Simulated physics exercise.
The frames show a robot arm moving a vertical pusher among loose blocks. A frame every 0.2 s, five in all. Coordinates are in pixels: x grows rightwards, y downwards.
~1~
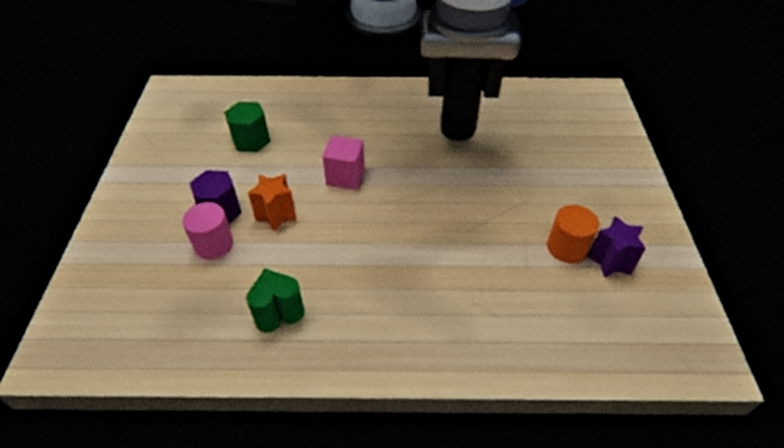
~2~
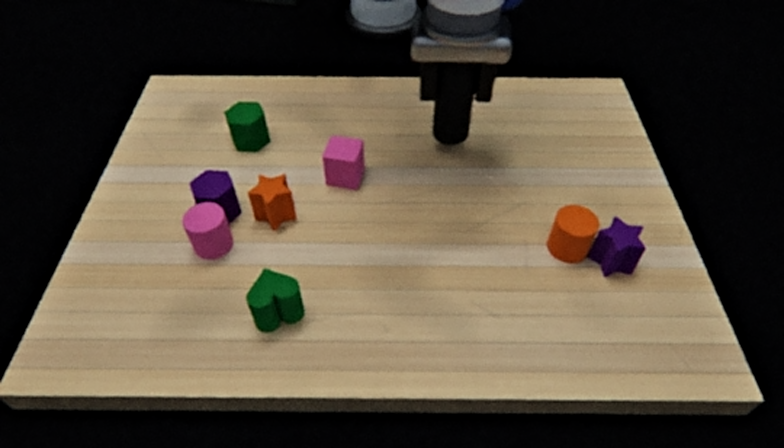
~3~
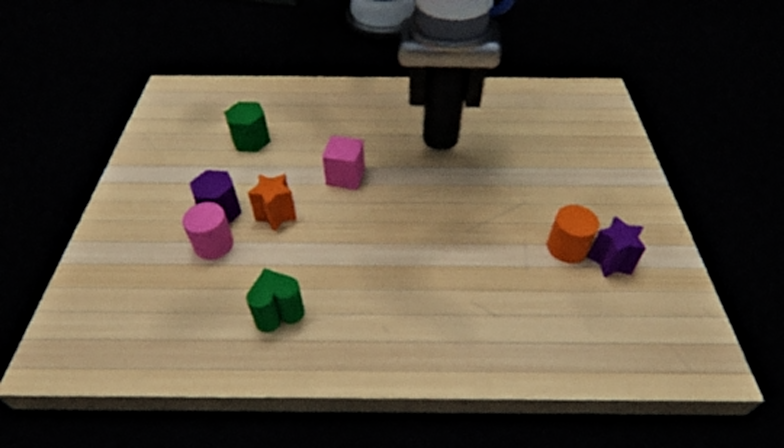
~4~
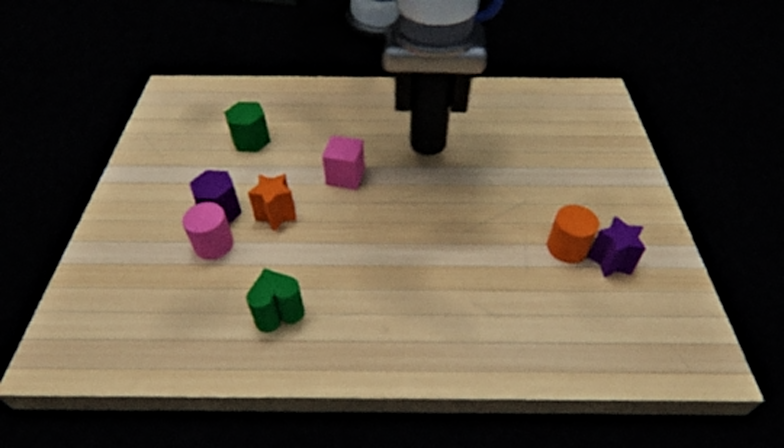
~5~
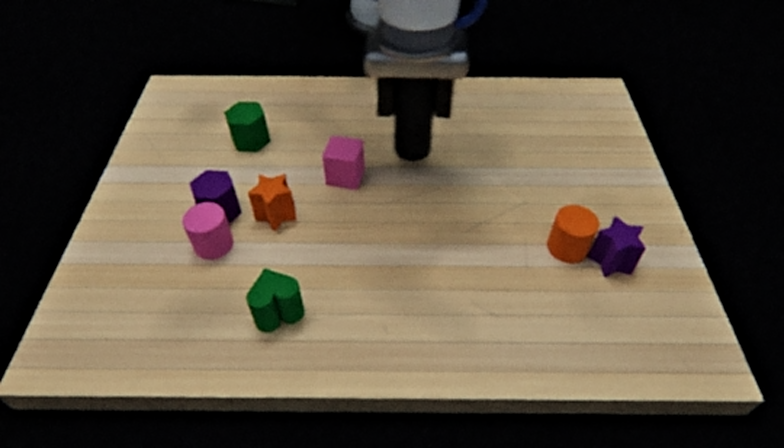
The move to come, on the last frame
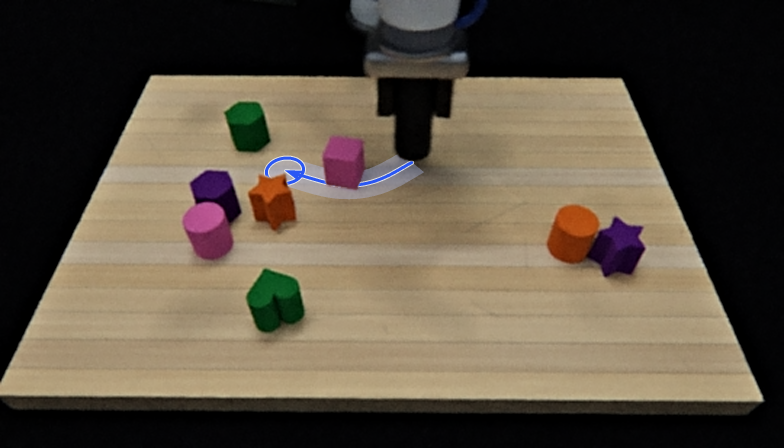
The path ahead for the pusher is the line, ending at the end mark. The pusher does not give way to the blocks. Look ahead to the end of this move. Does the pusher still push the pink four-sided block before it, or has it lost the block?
The pusher will still be pushing it.
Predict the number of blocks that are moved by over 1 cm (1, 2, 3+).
By the end, one block will have moved.
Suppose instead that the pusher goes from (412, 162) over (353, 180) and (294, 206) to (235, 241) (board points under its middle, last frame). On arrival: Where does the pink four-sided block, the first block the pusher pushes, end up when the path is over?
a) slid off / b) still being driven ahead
That would be a.
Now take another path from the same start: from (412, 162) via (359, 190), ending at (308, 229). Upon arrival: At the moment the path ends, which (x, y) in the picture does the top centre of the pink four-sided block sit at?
Its top middle will sit at (320, 151).
Path on the board, from (412, 162) over (374, 181) and (327, 183) to (285, 171).
On the path given first. One third of the way, pusher at (373, 169); pink four-sided block at (336, 148).
Two thirds of the way, pusher at (325, 170); pink four-sided block at (288, 147), turned 15° clockwise.
At the end, pusher at (282, 158); orange star block in place; pink four-sided block at (243, 141), turned 15° anticlockwise.
